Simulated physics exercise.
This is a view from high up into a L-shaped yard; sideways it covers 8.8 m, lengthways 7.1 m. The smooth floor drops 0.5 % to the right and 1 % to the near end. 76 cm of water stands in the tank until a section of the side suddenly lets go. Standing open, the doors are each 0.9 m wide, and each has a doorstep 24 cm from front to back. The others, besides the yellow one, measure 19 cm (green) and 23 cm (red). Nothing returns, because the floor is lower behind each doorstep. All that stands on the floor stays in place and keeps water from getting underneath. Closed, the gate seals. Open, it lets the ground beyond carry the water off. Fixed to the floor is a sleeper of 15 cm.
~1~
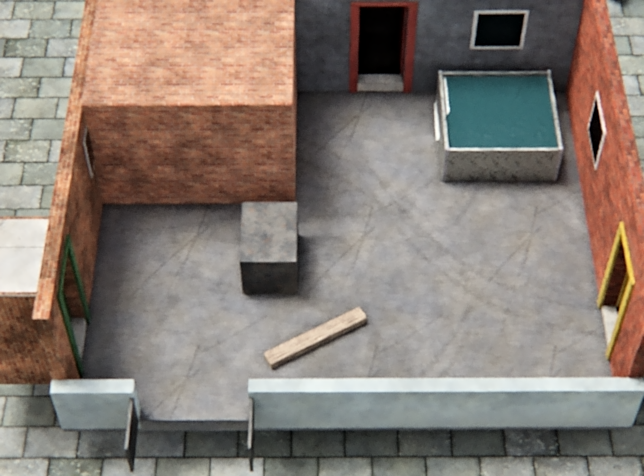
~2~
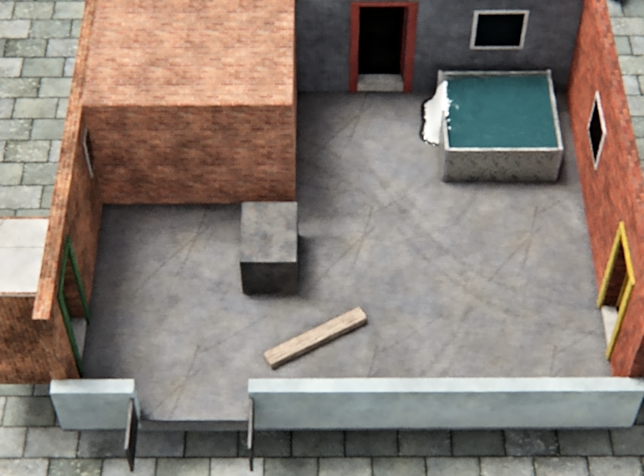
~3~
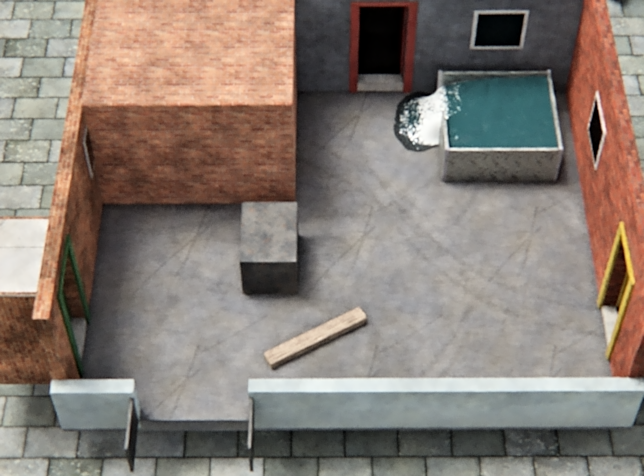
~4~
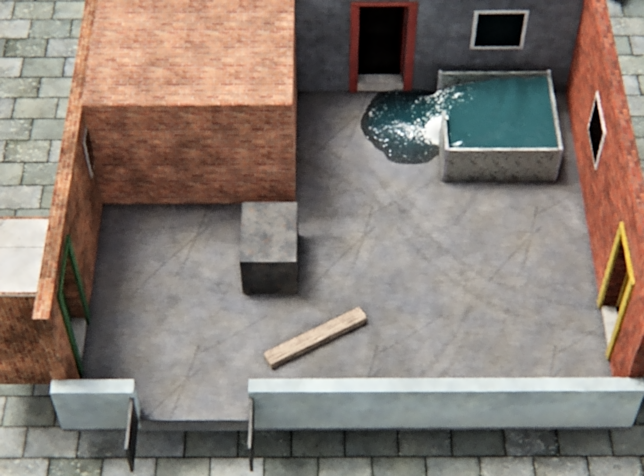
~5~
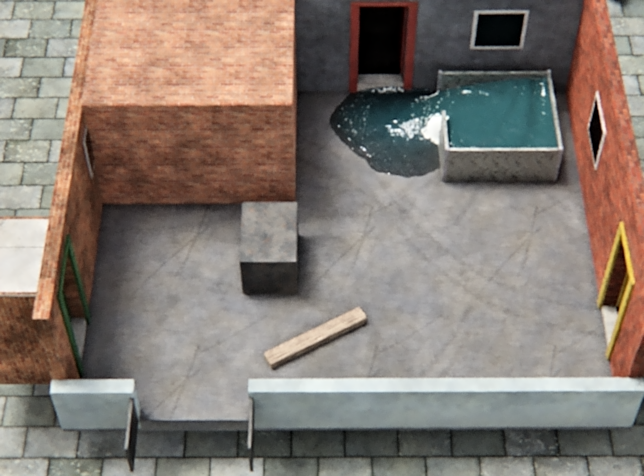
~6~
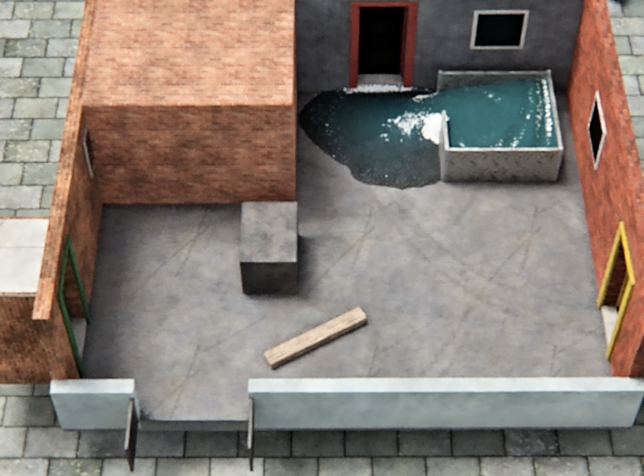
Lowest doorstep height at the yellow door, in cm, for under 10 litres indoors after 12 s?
I would say 8.5 cm.
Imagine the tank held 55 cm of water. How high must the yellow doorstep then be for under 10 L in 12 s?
Then around 5.5 centimetres.
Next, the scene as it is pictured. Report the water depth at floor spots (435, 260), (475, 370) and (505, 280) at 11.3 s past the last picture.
About 4, 9 and 4 cm.
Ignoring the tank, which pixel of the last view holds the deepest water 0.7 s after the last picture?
Check close to (302, 100).
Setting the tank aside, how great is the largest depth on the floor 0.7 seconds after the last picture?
56 cm.
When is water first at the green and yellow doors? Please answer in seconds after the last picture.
The flood turns up at green at 5.0 s and at yellow at 5.0 s.
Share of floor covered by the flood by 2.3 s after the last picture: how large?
30 %.
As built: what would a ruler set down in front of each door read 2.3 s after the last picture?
Depths, in cm - green: 0, red: 19, yellow: 0.
Then, 0.7 s after the last picture water covers 15 % of the floor, deepest (56 cm) near (302, 100); it has not reached the yellow door.
Then, 2.3 s after the last picture water covers 30 % of the floor, deepest (34 cm) near (301, 114); it has not reached the yellow door.
Then, 11.3 s after the last picture water covers 95 % of the floor, deepest (12 cm) near (549, 93); 9 cm at the yellow door, 2 litres in over its 10 cm doorstep.
At the yellow door as built, the water peaked near 11 cm, 7.7 s after the last picture.
Run again over the same 12 s with other heights there, 24 litres in over 7 cm, 2 litres over 10 cm. The limit of 10 litres is kept from about 8.5 cm up.
